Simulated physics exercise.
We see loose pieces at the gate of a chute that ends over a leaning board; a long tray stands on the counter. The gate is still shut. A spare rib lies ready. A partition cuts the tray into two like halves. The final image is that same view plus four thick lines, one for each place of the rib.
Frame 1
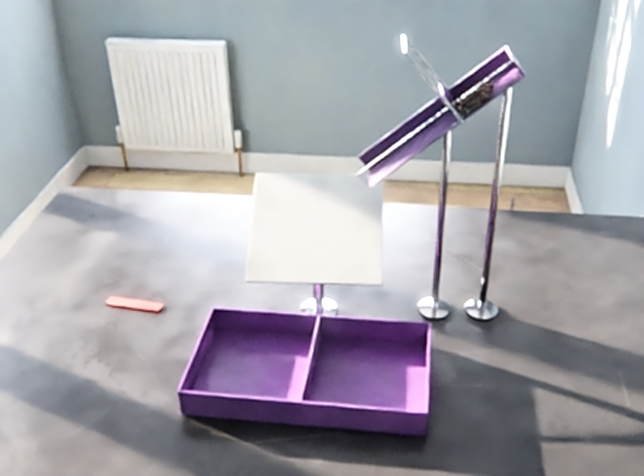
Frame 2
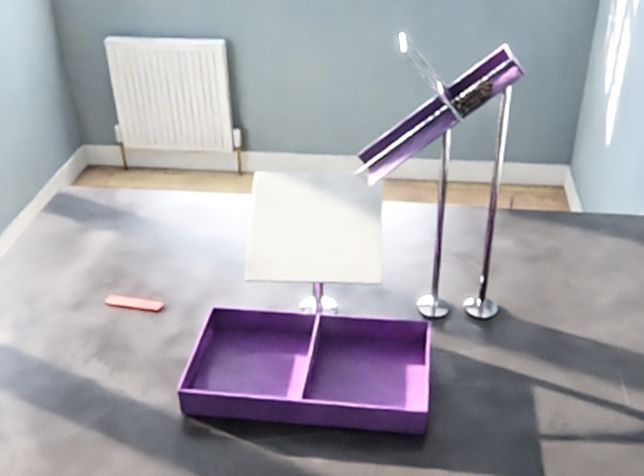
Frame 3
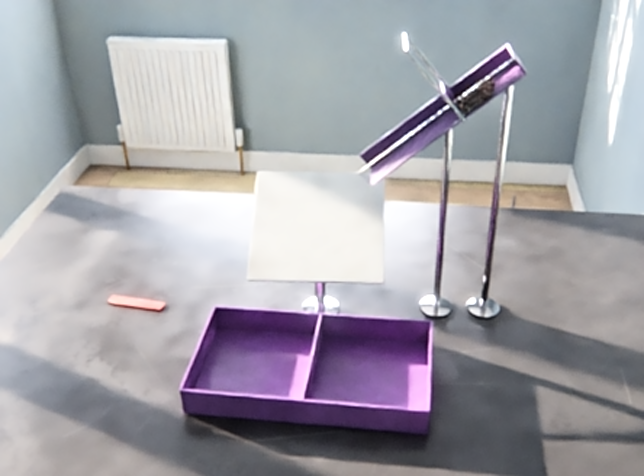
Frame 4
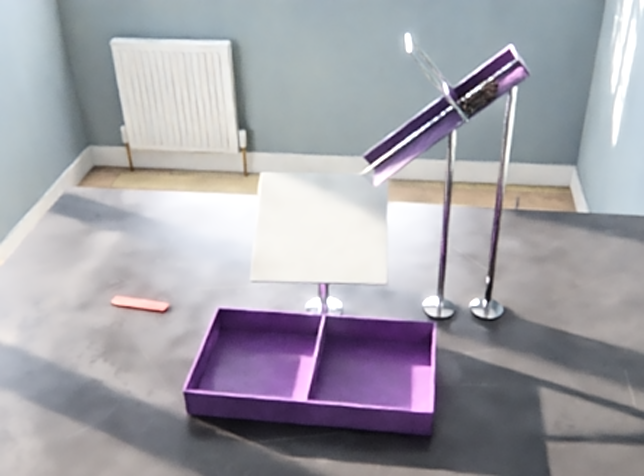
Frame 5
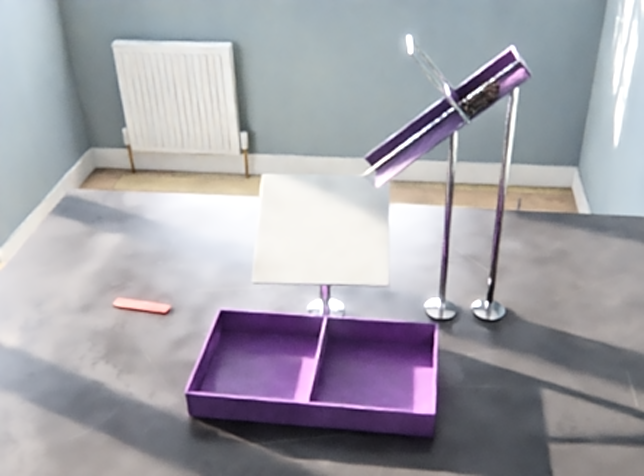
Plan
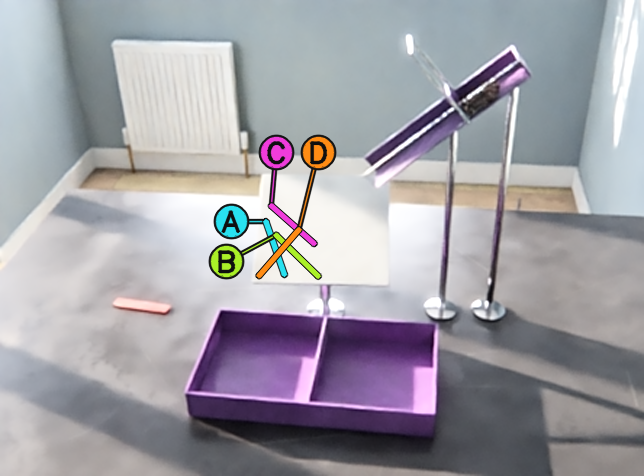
A purple tray split in two stood on a grey counter before a pale tilted board, with small dark pieces in a raised purple chute to the right; nothing moved except a slight shift in the view.
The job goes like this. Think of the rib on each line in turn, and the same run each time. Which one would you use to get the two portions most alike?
Line C does it best.
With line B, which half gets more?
Right.
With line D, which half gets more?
The left half.
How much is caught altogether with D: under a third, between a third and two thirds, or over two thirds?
Line D gives over two thirds.
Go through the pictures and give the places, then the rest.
In the first picture, load behind the gate at (468, 96), allspice berries; lip of the chute at (370, 179), sloping fairly steeply.
In the second picture, middle of the board at (316, 225), tilted fairly steeply; middle of its low edge at (313, 282); of its high edge at (319, 173).
In the third picture, front corners of the tray at (180, 390) and (429, 410); front end of its middle wall at (302, 400); gate still shut at (445, 91).
In the fourth picture, middle of the load at (472, 95); lip at (375, 178).
In the fifth picture, middle of the load at (474, 96); lip at (376, 180).
On the marked copy, line A from (265, 221) to (284, 274); line B from (276, 235) to (318, 276); line C from (271, 205) to (314, 243); line D from (299, 229) to (259, 275).
With A, of what is caught, most in the left half, a small part in the right.
With B, of what is caught, a stray few in the left half, nearly all in the right.
With C, of what is caught, about a third in the left half, about two thirds in the right.
With D, of what is caught, nearly all in the left half, a small part in the right.
